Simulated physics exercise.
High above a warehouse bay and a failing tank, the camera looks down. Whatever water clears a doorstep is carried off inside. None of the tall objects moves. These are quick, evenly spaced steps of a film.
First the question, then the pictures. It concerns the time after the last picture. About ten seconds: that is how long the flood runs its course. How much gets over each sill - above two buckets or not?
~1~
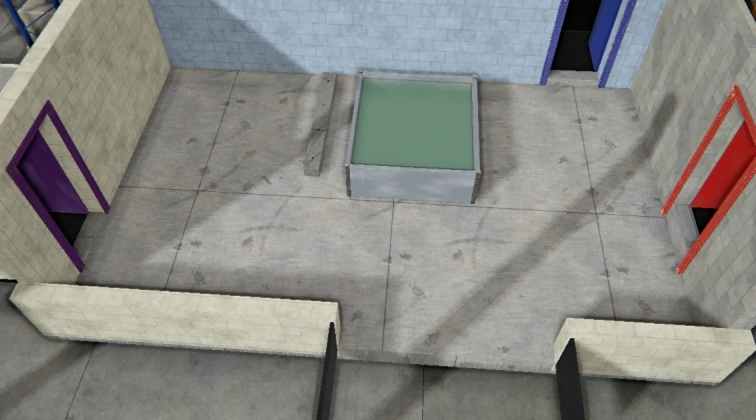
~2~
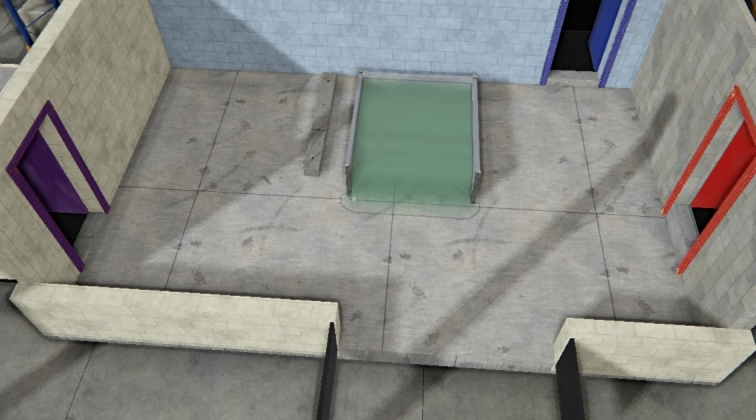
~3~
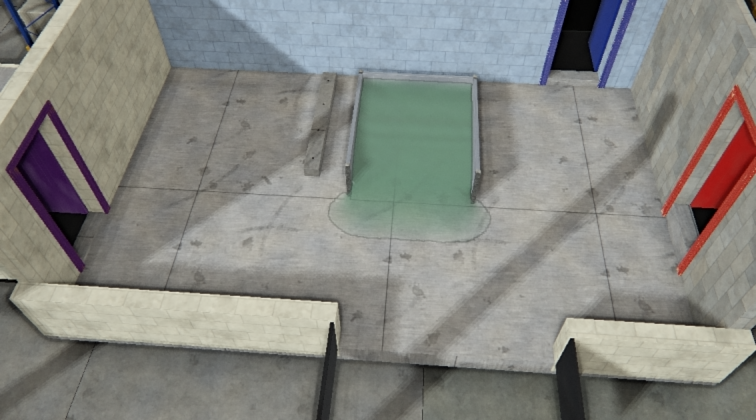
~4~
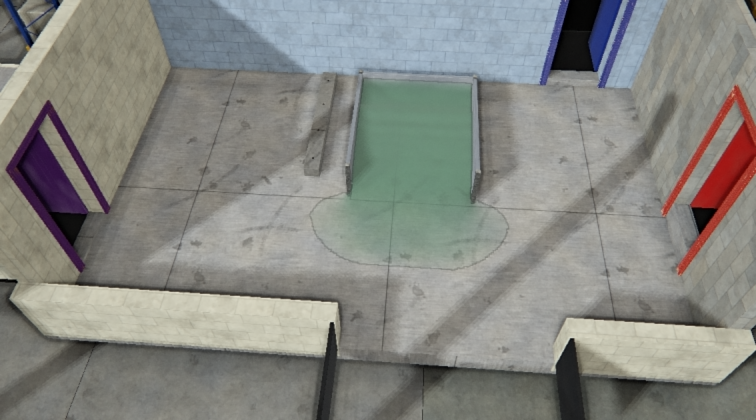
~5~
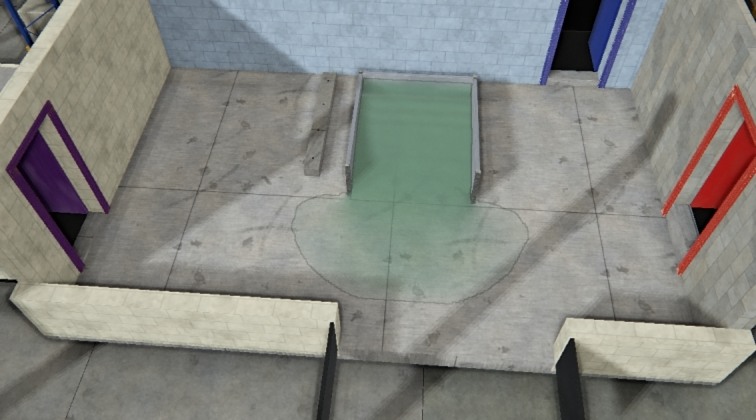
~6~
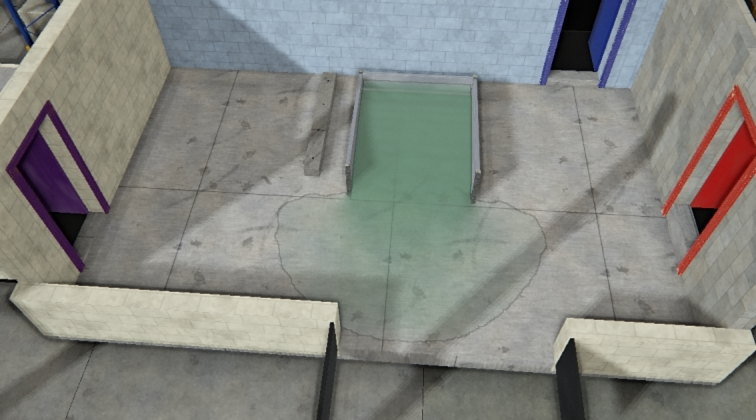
At the blue door, not above two buckets. At the red door, not above two buckets. At the purple door, above two buckets.
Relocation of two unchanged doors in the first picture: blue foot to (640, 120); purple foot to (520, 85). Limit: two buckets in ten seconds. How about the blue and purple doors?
From what I can tell, the blue door remains within bounds; as for the purple door, it remains within bounds.
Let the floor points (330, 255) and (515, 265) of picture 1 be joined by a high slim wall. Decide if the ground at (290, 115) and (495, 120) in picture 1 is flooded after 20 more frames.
Unwetted; unwetted.
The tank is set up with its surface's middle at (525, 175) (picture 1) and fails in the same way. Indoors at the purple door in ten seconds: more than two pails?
Purple: Under the limit.
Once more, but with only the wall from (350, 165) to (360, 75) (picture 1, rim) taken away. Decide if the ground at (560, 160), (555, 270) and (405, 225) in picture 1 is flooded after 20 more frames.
One after the other: Free of water, clear, dry.
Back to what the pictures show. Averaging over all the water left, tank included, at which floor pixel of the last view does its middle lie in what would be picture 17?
I'd put my finger on (396, 217).
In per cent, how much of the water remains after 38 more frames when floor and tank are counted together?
Around 44 in a hundred.
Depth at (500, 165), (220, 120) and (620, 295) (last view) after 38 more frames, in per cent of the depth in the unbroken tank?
0, 2 and 4 in a hundred, in turn.
A moment on, water covers 25 % of the floor; the blue door not reached, the red door not reached, the purple door not reached.
Next, water covers 30 % of the floor; the blue door not reached, the red door not reached, the purple door not reached.
Then, water covers 40 % of the floor; the blue door not reached, the red door wet at the sill, nothing in, the purple door under two buckets in.
Later, water covers 60 % of the floor; the blue door not reached, the red door wet at the sill, nothing in, the purple door over two buckets in.
In the end, water covers 65 % of the floor; the blue door wet at the sill, nothing in, the red door wet at the sill, nothing in, the purple door over two buckets in.
